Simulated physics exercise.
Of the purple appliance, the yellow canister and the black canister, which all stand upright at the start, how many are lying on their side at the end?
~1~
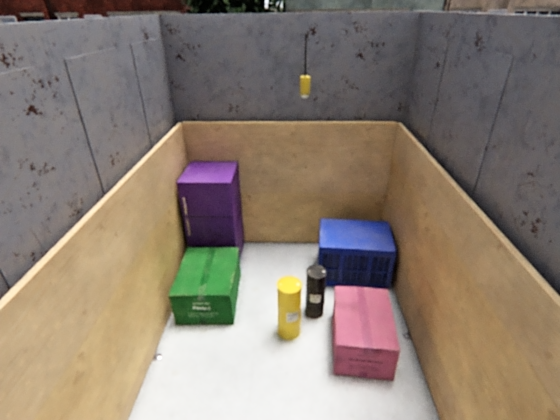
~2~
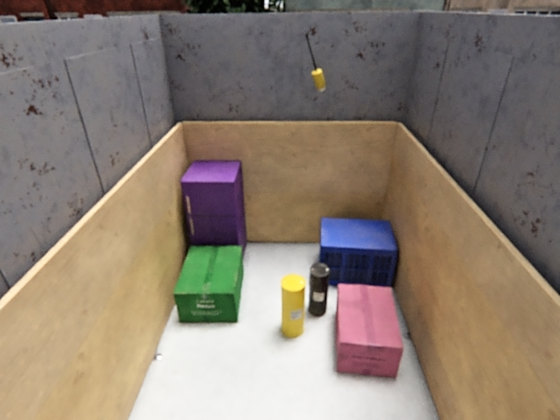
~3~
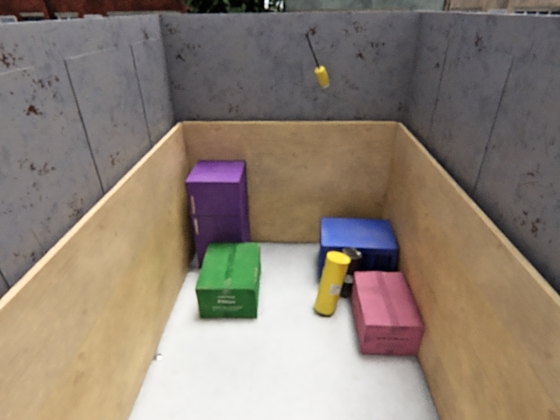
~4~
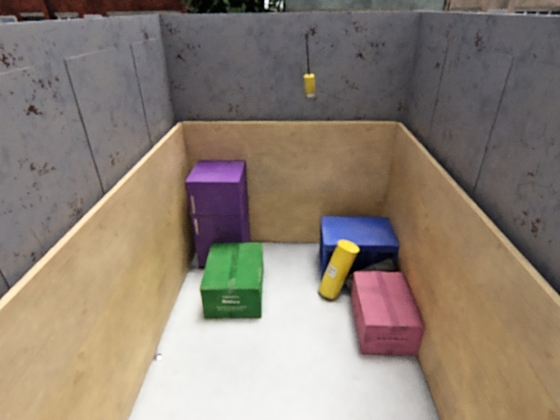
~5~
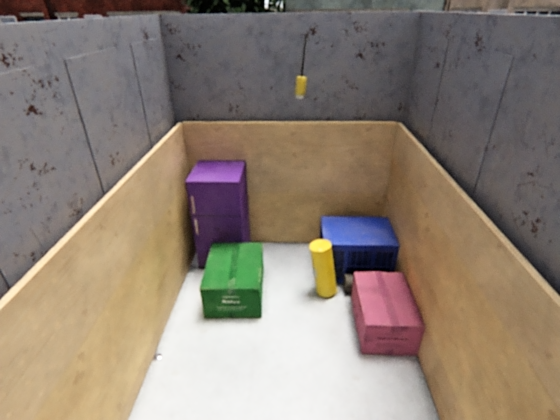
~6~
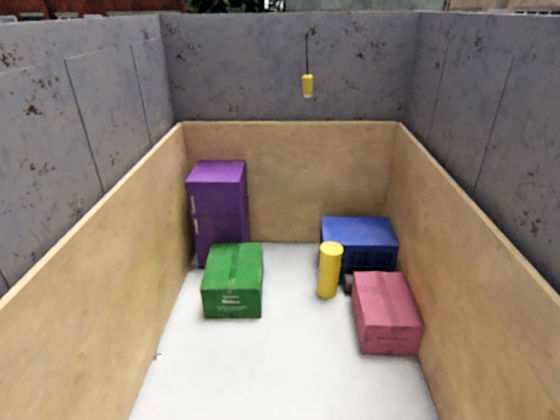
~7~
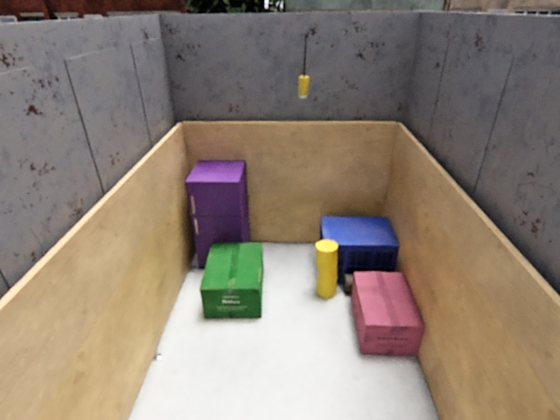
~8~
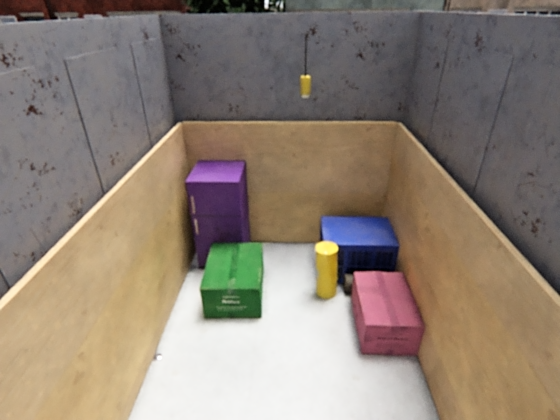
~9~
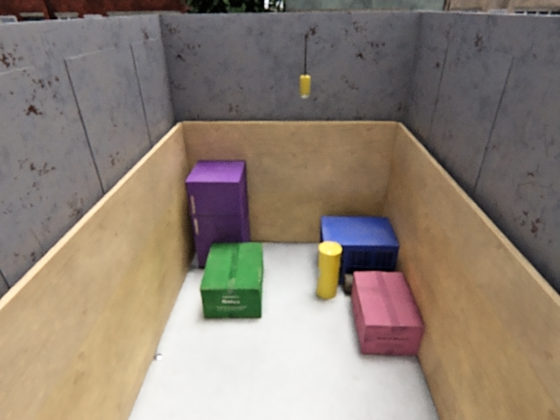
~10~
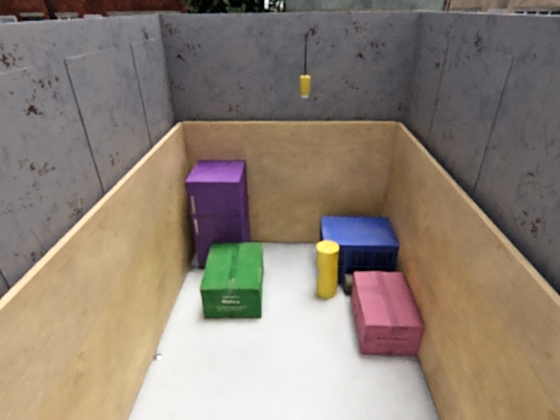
One of them is lying on its side at the end, the black canister.
